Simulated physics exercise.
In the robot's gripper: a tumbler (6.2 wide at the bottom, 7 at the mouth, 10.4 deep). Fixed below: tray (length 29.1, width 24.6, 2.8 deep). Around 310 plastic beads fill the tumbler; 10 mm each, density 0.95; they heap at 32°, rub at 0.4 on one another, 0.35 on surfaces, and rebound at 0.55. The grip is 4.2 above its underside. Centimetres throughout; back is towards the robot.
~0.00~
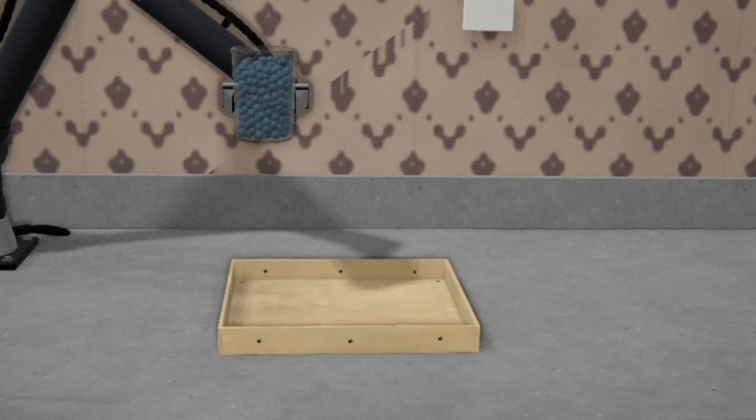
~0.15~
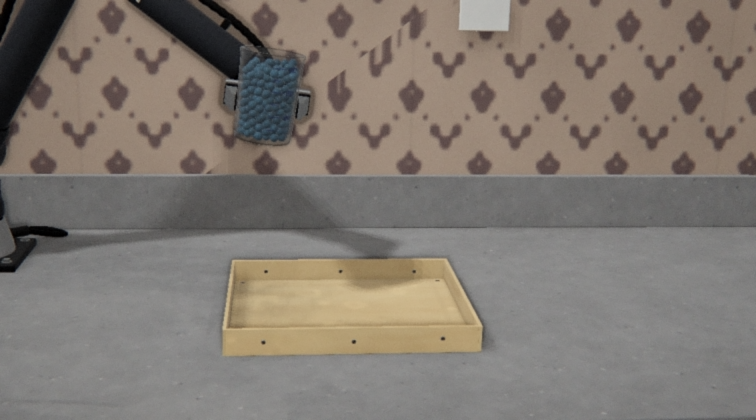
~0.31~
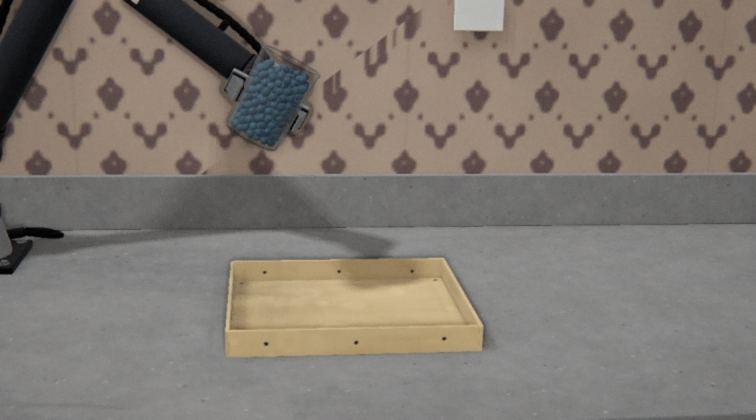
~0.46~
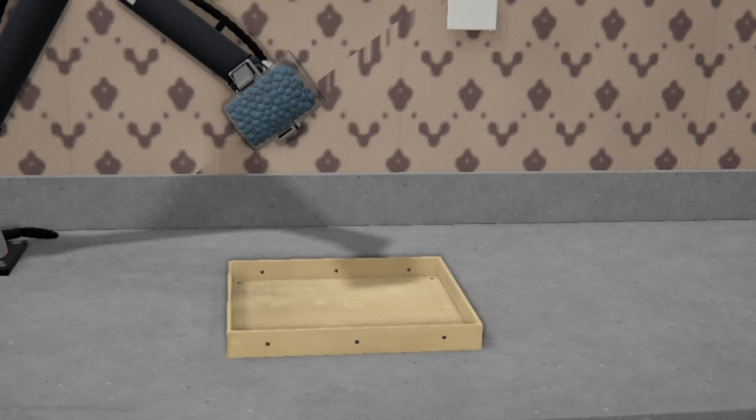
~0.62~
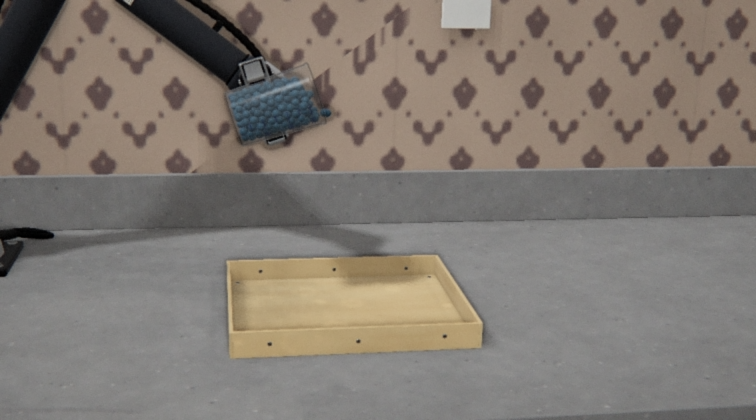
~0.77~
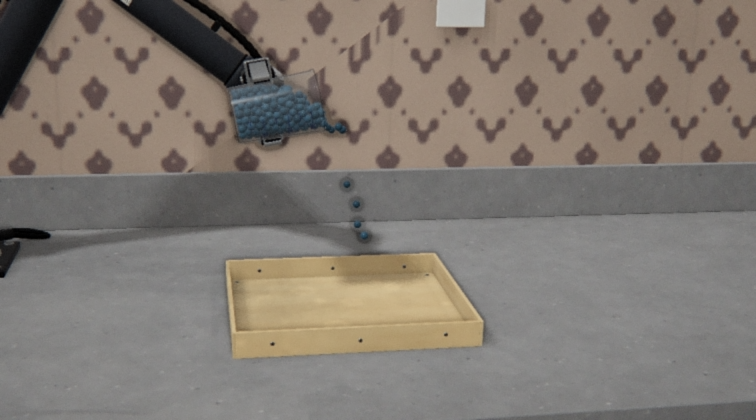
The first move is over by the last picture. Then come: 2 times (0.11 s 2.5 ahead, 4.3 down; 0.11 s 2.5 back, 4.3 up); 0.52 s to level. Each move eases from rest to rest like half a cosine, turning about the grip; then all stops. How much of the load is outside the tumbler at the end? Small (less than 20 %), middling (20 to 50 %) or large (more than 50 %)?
A middling share, 20 to 50 %, ends outside the tumbler.
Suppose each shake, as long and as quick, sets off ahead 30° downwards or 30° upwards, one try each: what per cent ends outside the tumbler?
Some 50 and 90 per cent.
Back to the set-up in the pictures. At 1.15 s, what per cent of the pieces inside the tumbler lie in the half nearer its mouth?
About 45 per cent.
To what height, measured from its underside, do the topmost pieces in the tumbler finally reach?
Roughly 8.5 cm.
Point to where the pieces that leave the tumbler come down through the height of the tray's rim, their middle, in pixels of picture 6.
Near (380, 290).
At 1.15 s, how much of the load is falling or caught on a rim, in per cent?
Roughly 7 per cent.
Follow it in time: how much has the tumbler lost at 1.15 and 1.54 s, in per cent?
About 15, 25.
By 1.15 s, tilted 80° forward, highest piece 26 above the table; 253 in the tumbler, 30 in the tray, 1 on the table or floor, 22 in flight or on a rim.
By 1.54 s, tilted 24° forward, highest piece 31 above the table; 224 in the tumbler, 64 in the tray, 7 on the table or floor, 11 in flight or on a rim.
By 1.93 s, level, highest piece 31 above the table; 224 in the tumbler, 72 in the tray, 10 on the table or floor.
By 2.98 s, level, highest piece 31 above the table; 224 in the tumbler, 72 in the tray, 10 on the table or floor.
Final count, 224 in the tumbler, 72 in the tray, 10 on the table or floor. That is 27 % outside the tumbler.
